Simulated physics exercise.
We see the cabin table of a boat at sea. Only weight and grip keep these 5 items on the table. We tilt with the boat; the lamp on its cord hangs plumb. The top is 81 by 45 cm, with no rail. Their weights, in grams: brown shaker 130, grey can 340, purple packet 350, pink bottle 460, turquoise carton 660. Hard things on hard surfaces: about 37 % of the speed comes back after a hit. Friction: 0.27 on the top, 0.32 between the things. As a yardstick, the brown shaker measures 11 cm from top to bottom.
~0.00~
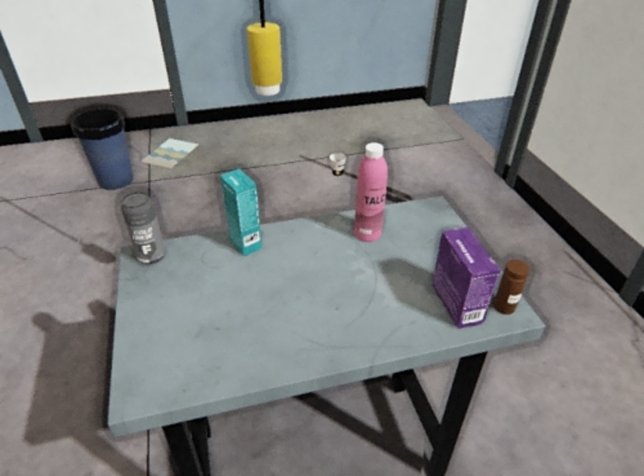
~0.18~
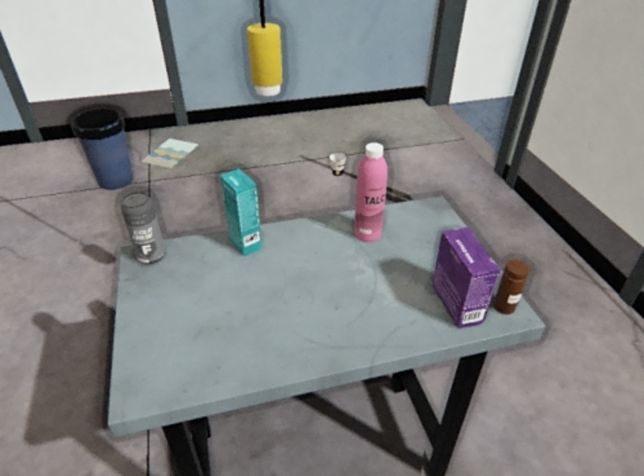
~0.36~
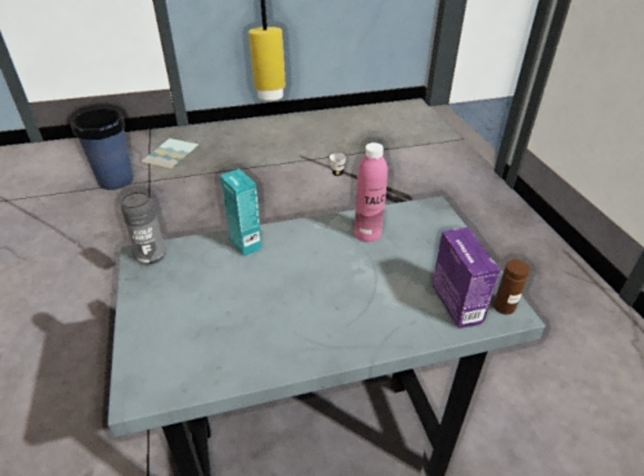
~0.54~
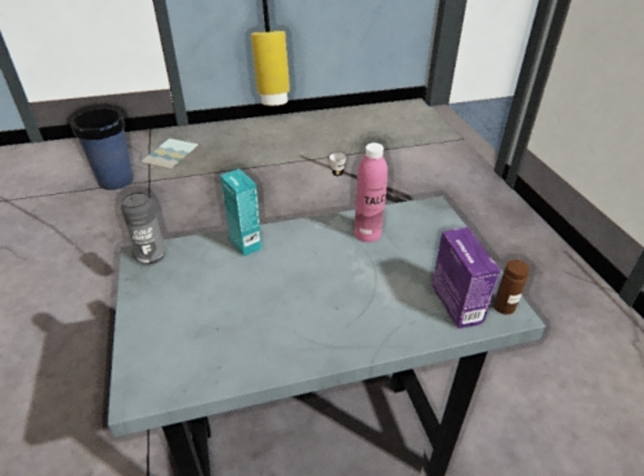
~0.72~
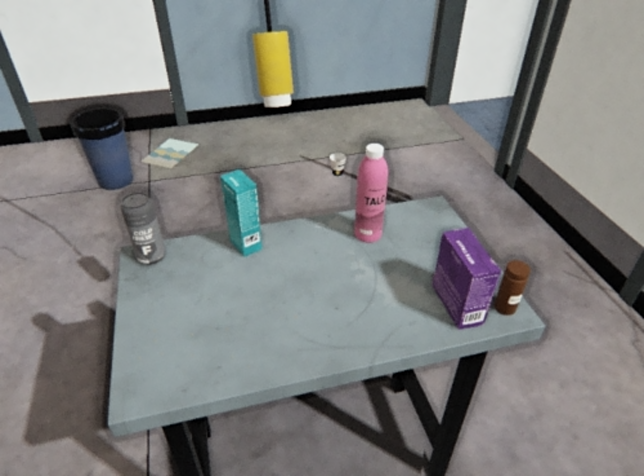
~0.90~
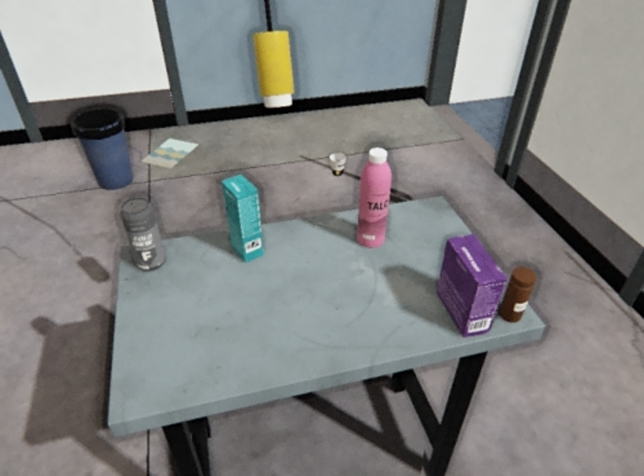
A yellow lamp hanging on a cord swings slightly to the right above a grey-blue table, then the grey can, turquoise carton, pink bottle, purple packet and brown shaker all slide slightly toward the near side of the tabletop.
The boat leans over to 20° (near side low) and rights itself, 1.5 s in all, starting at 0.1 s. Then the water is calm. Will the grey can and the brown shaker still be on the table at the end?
The grey can stays on the table and the brown shaker falls off the table.
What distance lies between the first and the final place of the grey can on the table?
Some 12 cm.
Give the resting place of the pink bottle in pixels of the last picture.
Around (391, 226).
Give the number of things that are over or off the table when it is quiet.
2 of them.
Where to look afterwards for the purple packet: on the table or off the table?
The purple packet ends off the table.
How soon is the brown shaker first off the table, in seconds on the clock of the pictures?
At about 1.1 s.
After 1.20 s, floor tilted 11°, near side down; brown shaker and purple packet now off the table; grey can slid 10 cm near (143, 258); turquoise carton slid 10 cm.
After 1.50 s, floor tilted 1°, near side down; grey can slid 12 cm near (143, 267); turquoise carton slid 13 cm; pink bottle slid 12 cm.
After 1.80 s, boat level; grey can slid 12 cm near (143, 267); turquoise carton slid 13 cm; pink bottle slid 12 cm.
At rest (2.1 s), off the table, brown shaker and purple packet; not toppled but over 5 cm from the start, grey can, pink bottle and turquoise carton. In the last view, grey can near (143, 267).
